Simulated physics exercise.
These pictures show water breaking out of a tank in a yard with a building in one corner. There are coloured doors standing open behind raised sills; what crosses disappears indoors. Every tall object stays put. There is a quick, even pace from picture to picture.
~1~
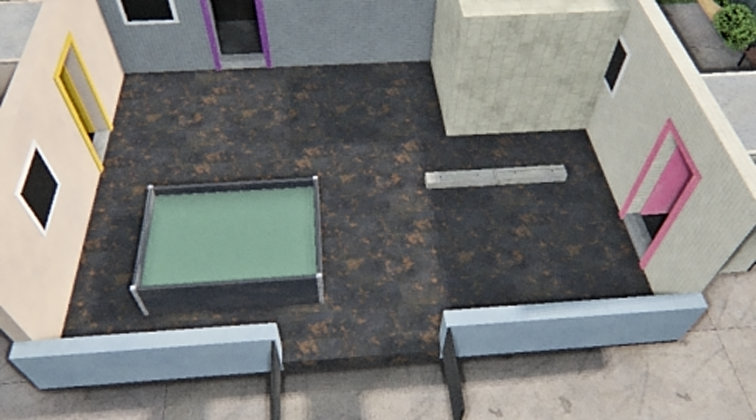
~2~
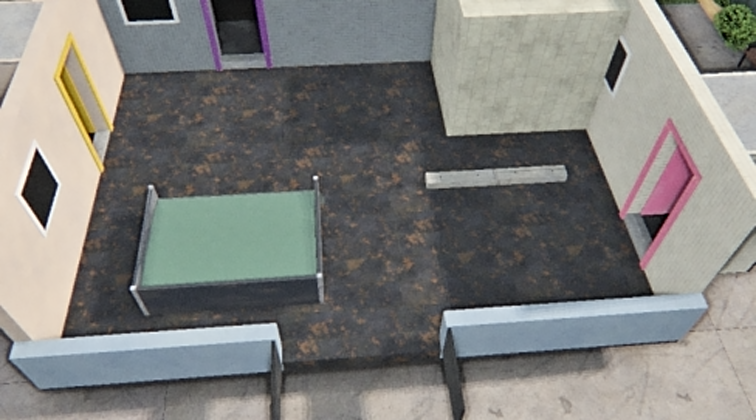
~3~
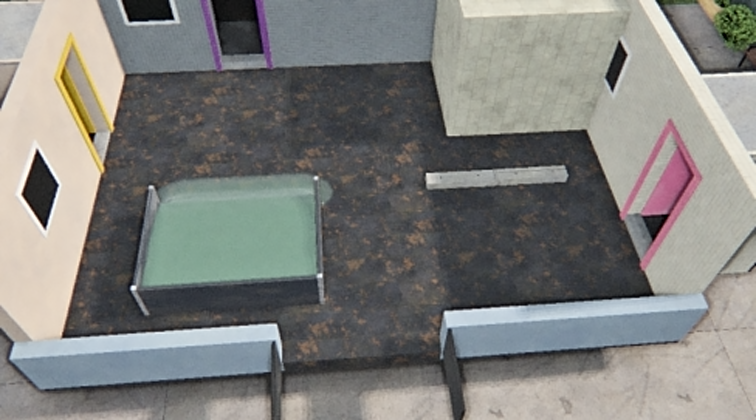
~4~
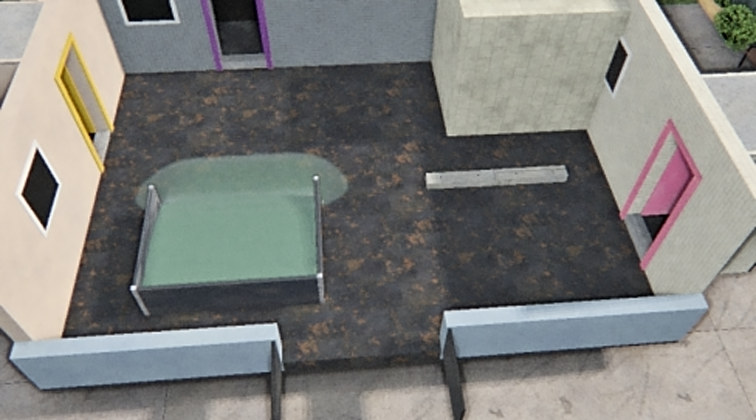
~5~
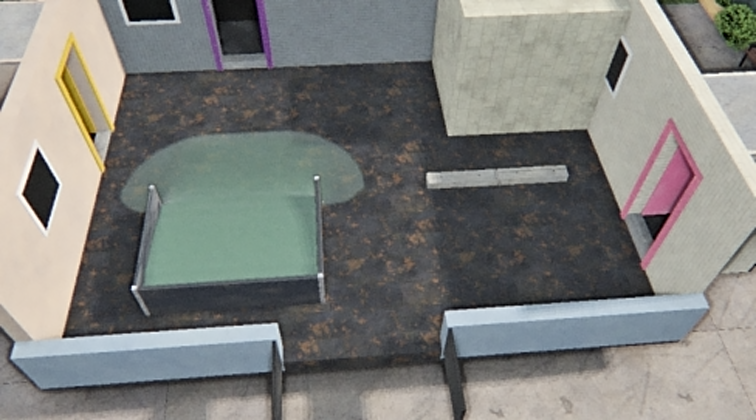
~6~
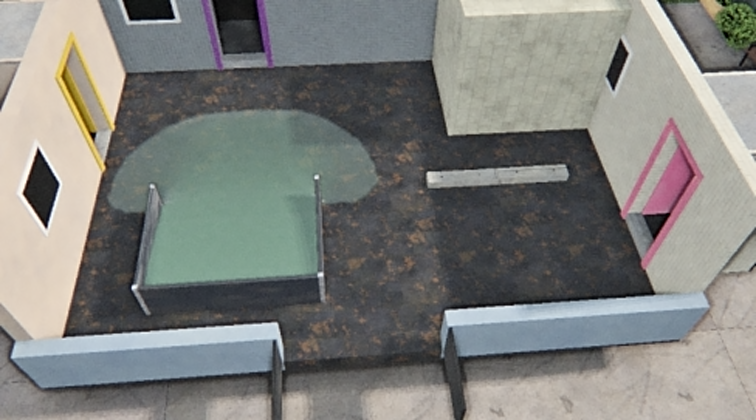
To begin with, a rectangular tank of green water stands whole and still in a dark-floored yard with yellow, purple and pink doorways. The wall on its far side disappears, and water pours out through the gap, spreading across the floor in a widening, rounded sheet towards the purple doorway.
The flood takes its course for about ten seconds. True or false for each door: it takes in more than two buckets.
For the yellow door, true; for the purple door, true; for the pink door, false.
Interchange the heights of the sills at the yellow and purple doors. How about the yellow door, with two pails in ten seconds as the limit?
With the sills exchanged, the yellow door falls below the cutoff.
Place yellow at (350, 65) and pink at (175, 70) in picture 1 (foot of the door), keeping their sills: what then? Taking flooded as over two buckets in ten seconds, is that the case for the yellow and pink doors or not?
Note: Yellow overshoots; pink overshoots.
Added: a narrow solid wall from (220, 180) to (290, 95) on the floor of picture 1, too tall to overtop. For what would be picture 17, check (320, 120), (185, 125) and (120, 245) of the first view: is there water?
Outcome per location, in sequence: Soaking, soaking, unsoaked.
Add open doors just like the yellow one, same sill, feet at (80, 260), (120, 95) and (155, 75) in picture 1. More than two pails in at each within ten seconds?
In order: Falls short, exceeds it, exceeds it.
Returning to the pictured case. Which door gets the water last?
Last comes the pink door.
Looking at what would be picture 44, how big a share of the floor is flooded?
Around 70 percent.
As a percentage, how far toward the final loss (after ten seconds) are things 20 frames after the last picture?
That comes to 40 per cent, as I work it out.
A moment on, water covers 35 % of the floor; the yellow door wet at the sill, nothing in, the purple door under two buckets in, the pink door not reached.
Next, water covers 45 % of the floor; the yellow door under two buckets in, the purple door over two buckets in, the pink door not reached.
Then, water covers 45 % of the floor; the yellow door under two buckets in, the purple door far over two buckets in, the pink door not reached.
Later, water covers 70 % of the floor; the yellow door over two buckets in, the purple door far over two buckets in, the pink door not reached.
In the end, water covers 90 % of the floor; the yellow door over two buckets in, the purple door far over two buckets in, the pink door wet at the sill, nothing in.
